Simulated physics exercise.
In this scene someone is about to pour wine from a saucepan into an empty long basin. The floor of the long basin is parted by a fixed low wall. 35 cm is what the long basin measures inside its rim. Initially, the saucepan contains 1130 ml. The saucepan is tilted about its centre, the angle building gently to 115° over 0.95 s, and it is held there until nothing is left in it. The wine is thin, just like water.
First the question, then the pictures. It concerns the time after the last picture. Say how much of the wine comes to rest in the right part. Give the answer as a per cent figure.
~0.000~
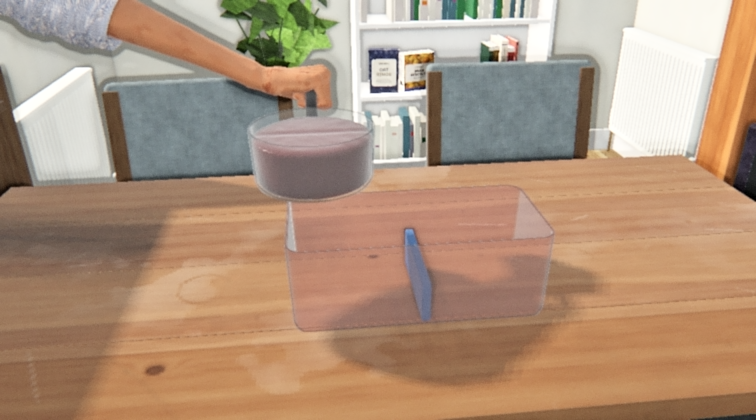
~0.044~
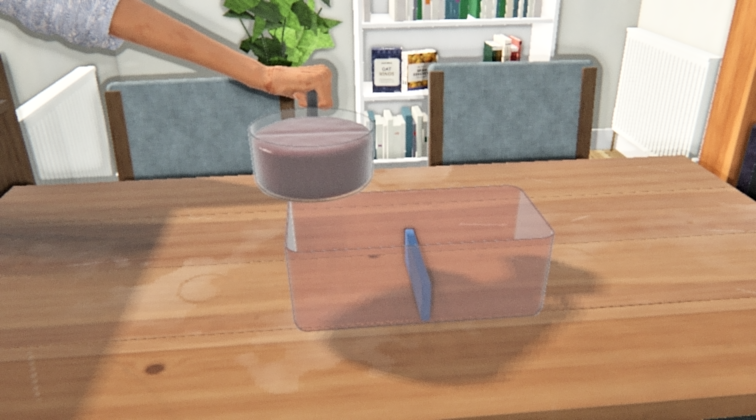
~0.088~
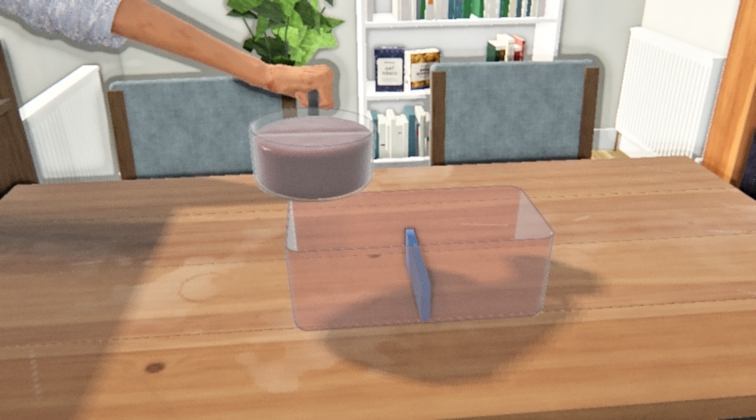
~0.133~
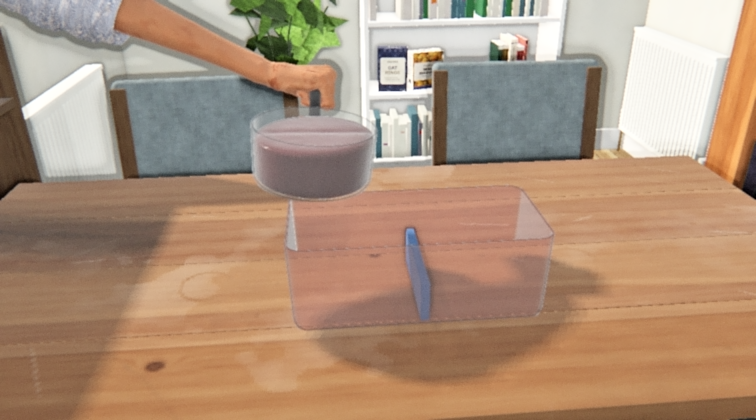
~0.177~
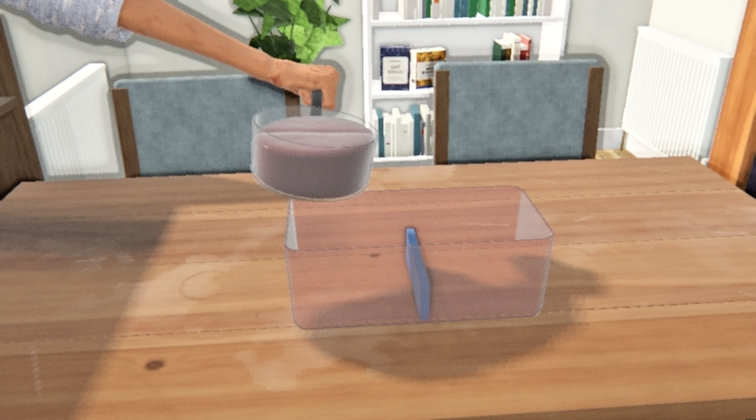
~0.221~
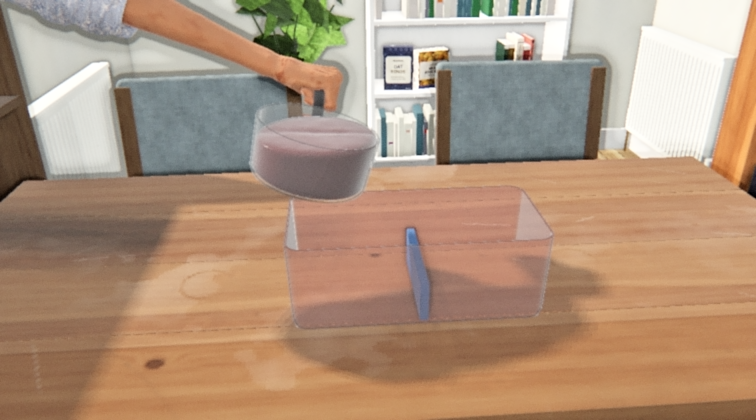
About 39 per cent comes to rest there.
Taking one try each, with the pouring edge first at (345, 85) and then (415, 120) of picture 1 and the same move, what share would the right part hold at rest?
15 and 80 %.
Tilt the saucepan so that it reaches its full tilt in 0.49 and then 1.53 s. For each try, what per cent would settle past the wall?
Respectively about 15 and 50 percent.
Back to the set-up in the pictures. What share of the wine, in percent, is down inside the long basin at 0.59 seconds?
Estimate - around 30 in a hundred parts.
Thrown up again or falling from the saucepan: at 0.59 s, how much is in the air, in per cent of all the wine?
Roughly 30 percent.
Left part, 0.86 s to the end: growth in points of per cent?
Near 5 percent, more or less.
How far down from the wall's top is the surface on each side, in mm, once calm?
I'd say some 34 mm on the left and some 42 mm on the right.
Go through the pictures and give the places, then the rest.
In the first picture, it leans 0°; its right rim is at (374, 125); the wine meets the walls at (252, 135) and (372, 131); the long basin's rim runs from (287, 224) to (536, 210); the wall's top is at (417, 256).
In the second picture, it leans 1°; its right rim is at (374, 125); the wine meets the walls at (252, 135) and (371, 130).
In the third picture, it leans 2°; its right rim is at (375, 127); the wine meets the walls at (253, 135) and (372, 131).
In the fourth picture, it leans 6°; its right rim is at (376, 130); the wine meets the walls at (254, 134) and (374, 132).
In the fifth picture, it leans 10°; its right rim is at (377, 134); the wine meets the walls at (256, 132) and (374, 133).
In the sixth picture, it leans 15°; its right rim is at (378, 140); the wine meets the walls at (256, 134) and (377, 135).
Then, 0.59 s in, the tilt is 79° and 39 per cent is still to pour, 11 is left of the wall and 20 right of it.
Then, 0.86 s in, the tilt is 112° and 4 per cent is still to pour, 55 is left of the wall and 39 right of it.
Then, 1.14 s in, the tilt is 115° and 0 per cent is still to pour, 60 is left of the wall and 39 right of it.
Then, 1.45 s in, the tilt is 115° and 0 per cent is still to pour, 60 is left of the wall and 39 right of it.
Finally, 60 per cent lies left of the wall, 39 right of it and 2 outside.
